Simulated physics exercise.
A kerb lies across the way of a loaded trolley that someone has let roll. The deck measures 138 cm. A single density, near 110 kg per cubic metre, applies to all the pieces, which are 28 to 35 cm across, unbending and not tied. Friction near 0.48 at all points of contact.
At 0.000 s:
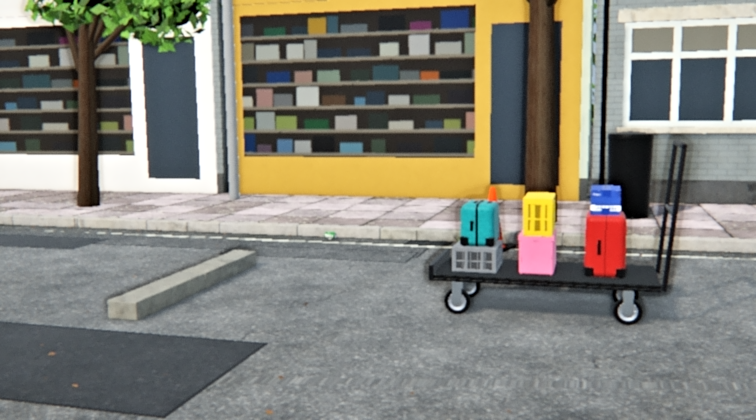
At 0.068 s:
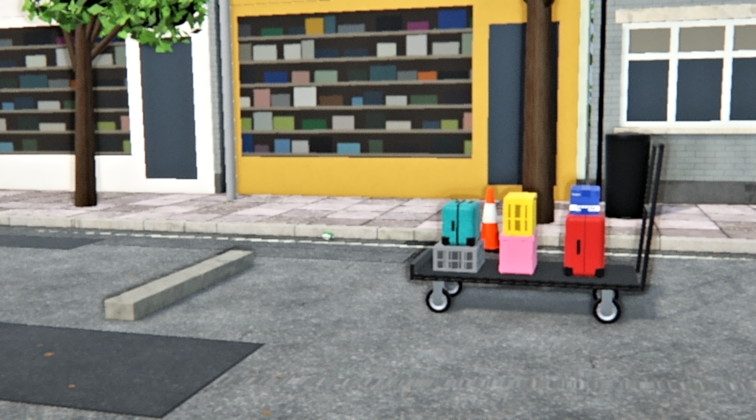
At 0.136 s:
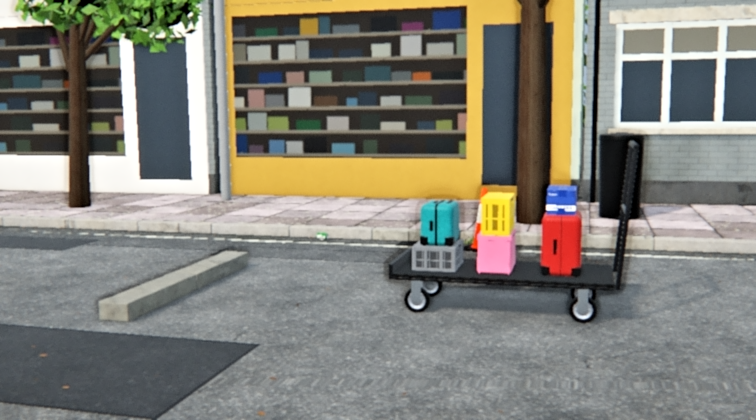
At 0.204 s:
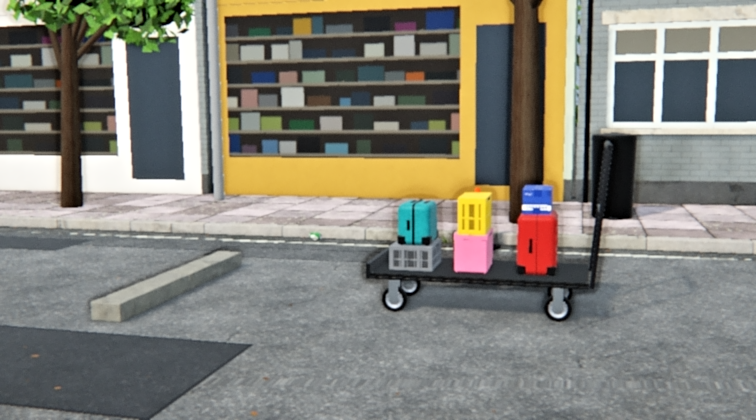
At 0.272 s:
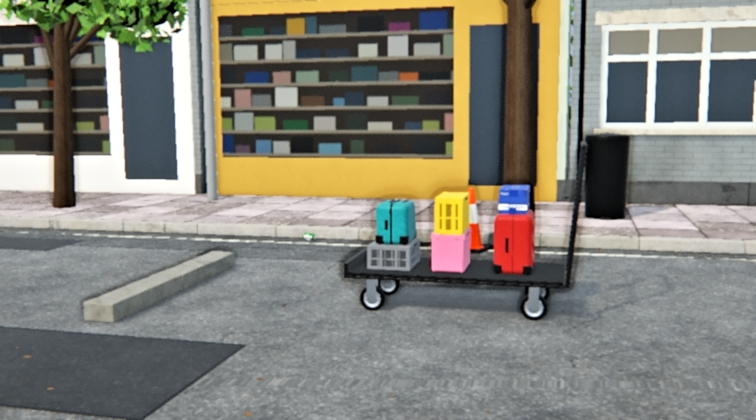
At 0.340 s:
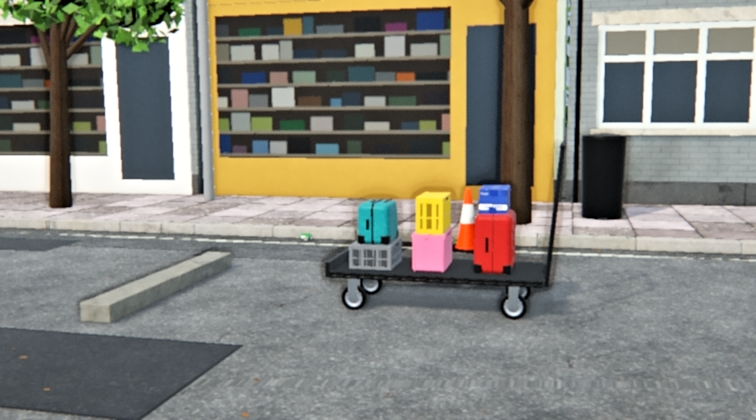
A trolley loaded with suitcases and crates rolls left across the road past a shopfront.
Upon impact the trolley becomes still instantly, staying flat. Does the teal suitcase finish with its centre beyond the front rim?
Yes.
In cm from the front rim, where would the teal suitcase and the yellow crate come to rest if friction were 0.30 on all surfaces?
The teal one would stop 70 past, while the yellow one would stop 50 past.
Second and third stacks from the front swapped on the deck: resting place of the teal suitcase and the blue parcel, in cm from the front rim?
After the swap, teal ends up 60 cm beyond the rim while blue stays 40 cm short of it.
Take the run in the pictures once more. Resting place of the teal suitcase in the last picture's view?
Roughly pixel (95, 273).
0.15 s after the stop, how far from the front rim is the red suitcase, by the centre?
Behind the rim, near 90 cm.
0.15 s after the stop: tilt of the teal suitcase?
I'd put the tilt near 0 degrees.
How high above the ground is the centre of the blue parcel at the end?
About 75 cm.
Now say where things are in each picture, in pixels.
The first picture shows teal suitcase (481, 223), red suitcase (605, 243), rim corner (431, 274); 0 cm covered, 186 to go.
The second picture shows teal suitcase (462, 223), red suitcase (585, 243), rim corner (412, 274); 11 cm covered, 175 to go.
The third picture shows teal suitcase (441, 223), red suitcase (562, 242), rim corner (390, 274); 21 cm covered, 165 to go.
The fourth picture shows teal suitcase (418, 222), red suitcase (538, 242), rim corner (368, 273); 32 cm covered, 154 to go.
The fifth picture shows teal suitcase (397, 222), red suitcase (515, 241), rim corner (346, 272); 43 cm covered, 143 to go.
The sixth picture shows teal suitcase (378, 222), red suitcase (495, 241), rim corner (327, 272); 54 cm covered, 132 to go. Speed about 1.6 m/s.
The wheels strike at 1.18 s.
After 1.33 s the teal suitcase is 9 cm behind the rim, tilted 0°, near (178, 216) in the last picture's view.
After 1.58 s the teal suitcase is 7 cm past the rim, tilted 50°, near (158, 221) in the last picture's view.
After 1.98 s the teal suitcase is 45 cm past the rim, tilted 150°, near (116, 265) in the last picture's view.
At rest, 2.3 s, past the rim, teal suitcase; behind it, pink tote, yellow crate, grey crate, blue parcel and red suitcase.
